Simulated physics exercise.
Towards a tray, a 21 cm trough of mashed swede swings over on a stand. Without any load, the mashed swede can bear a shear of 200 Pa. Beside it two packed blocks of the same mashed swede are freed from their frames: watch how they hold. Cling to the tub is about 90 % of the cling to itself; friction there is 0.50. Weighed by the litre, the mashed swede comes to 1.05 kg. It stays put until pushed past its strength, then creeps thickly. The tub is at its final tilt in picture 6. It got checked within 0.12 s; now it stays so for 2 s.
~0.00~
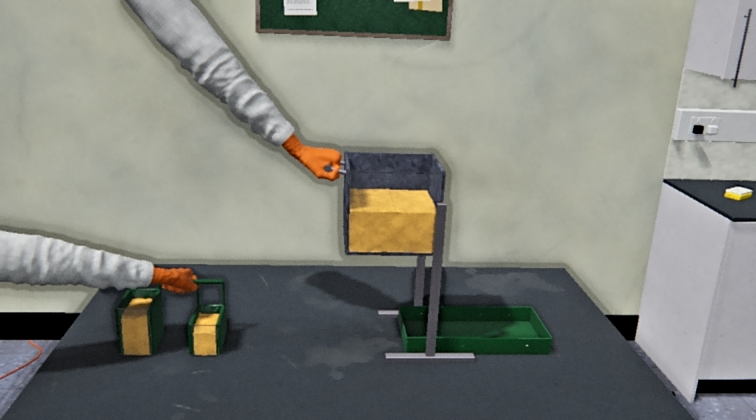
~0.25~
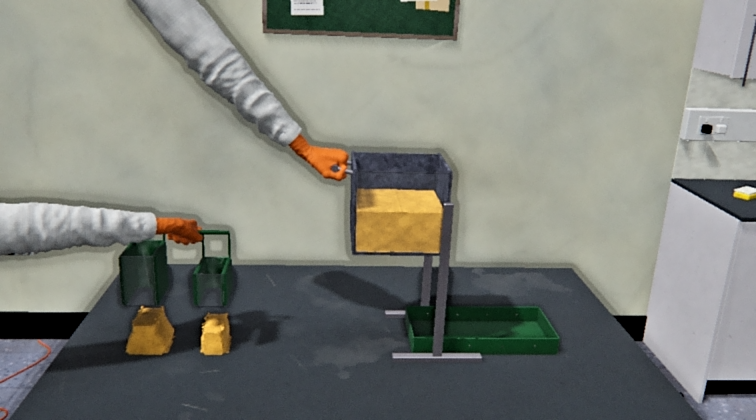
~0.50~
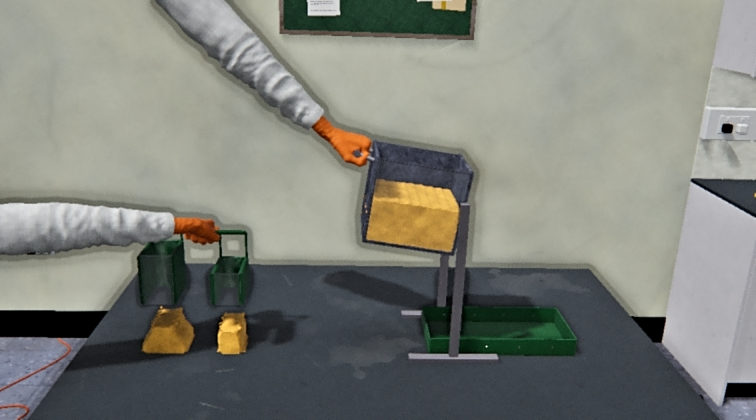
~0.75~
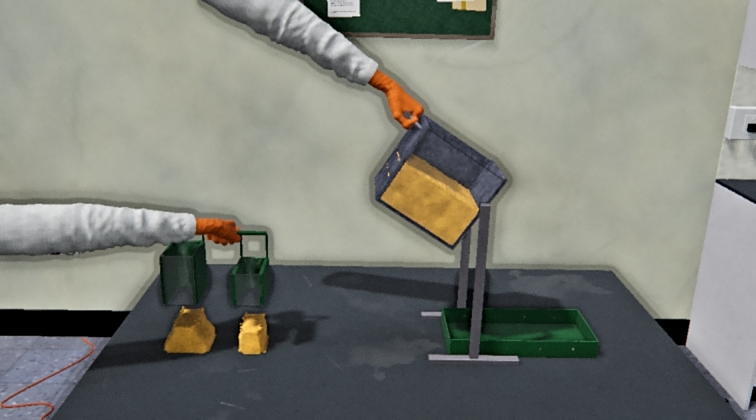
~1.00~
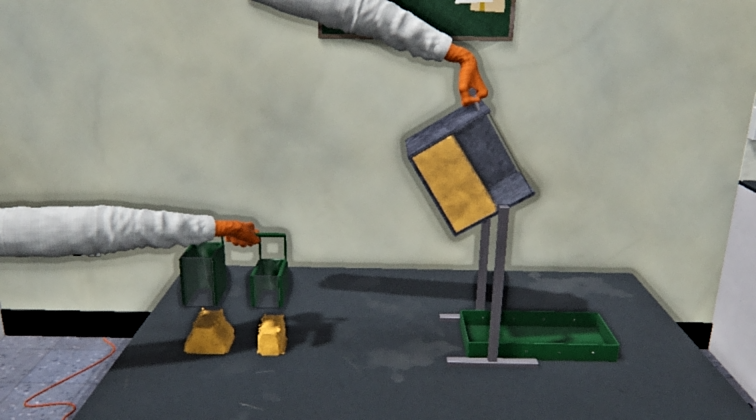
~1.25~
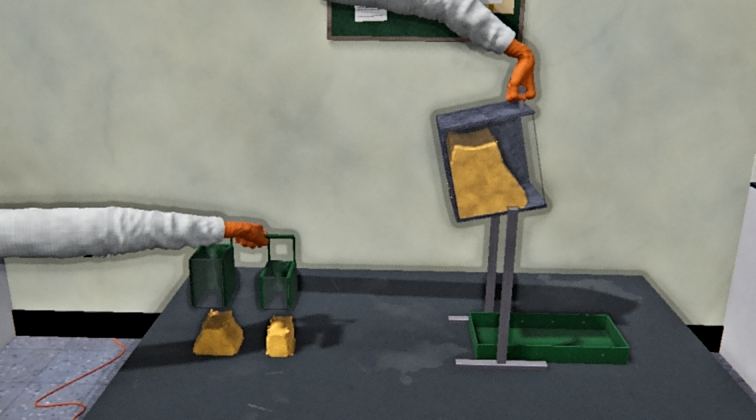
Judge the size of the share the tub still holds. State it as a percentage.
Some 98 per cent.
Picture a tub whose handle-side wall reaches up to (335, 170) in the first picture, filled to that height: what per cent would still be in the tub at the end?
About 80 per cent.
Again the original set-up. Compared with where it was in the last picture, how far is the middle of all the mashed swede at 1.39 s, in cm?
Roughly 3 cm.
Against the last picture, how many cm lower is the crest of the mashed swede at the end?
The top ends up some 4 cm below its level in the last picture.
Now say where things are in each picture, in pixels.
In the first frame, handle-side rim at (351, 171), tilt 0 degrees; highest point of the mashed swede at (371, 211); test blocks 11 cm, 7.3 cm high (left to right).
In the second frame, handle-side rim at (357, 171), tilt 0 degrees; highest point of the mashed swede at (378, 210); test blocks 8.9 cm, 7.1 cm high (left to right).
In the third frame, handle-side rim at (380, 159), tilt 8 degrees; highest point of the mashed swede at (379, 199); test blocks 8.4 cm, 7.0 cm high (left to right).
In the fourth frame, handle-side rim at (430, 128), tilt 33 degrees; highest point of the mashed swede at (408, 165); test blocks 8.4 cm, 7.0 cm high (left to right).
In the fifth frame, handle-side rim at (490, 113), tilt 58 degrees; highest point of the mashed swede at (450, 139); test blocks 8.4 cm, 7.0 cm high (left to right).
In the sixth frame, handle-side rim at (533, 114), tilt 78 degrees; highest point of the mashed swede at (493, 145); test blocks 8.4 cm, 7.0 cm high (left to right).
By 1.39 s, the tub is at 78 degrees and holds 100 %.
By 1.56 s, the tub is at 78 degrees and holds 98 %.
By 1.73 s, the tub is at 78 degrees and holds 98 %.
By 1.90 s, the tub is at 78 degrees and holds 98 %.
By 3.25 s, at the end, the tub is at 78 degrees and holds 98 %.
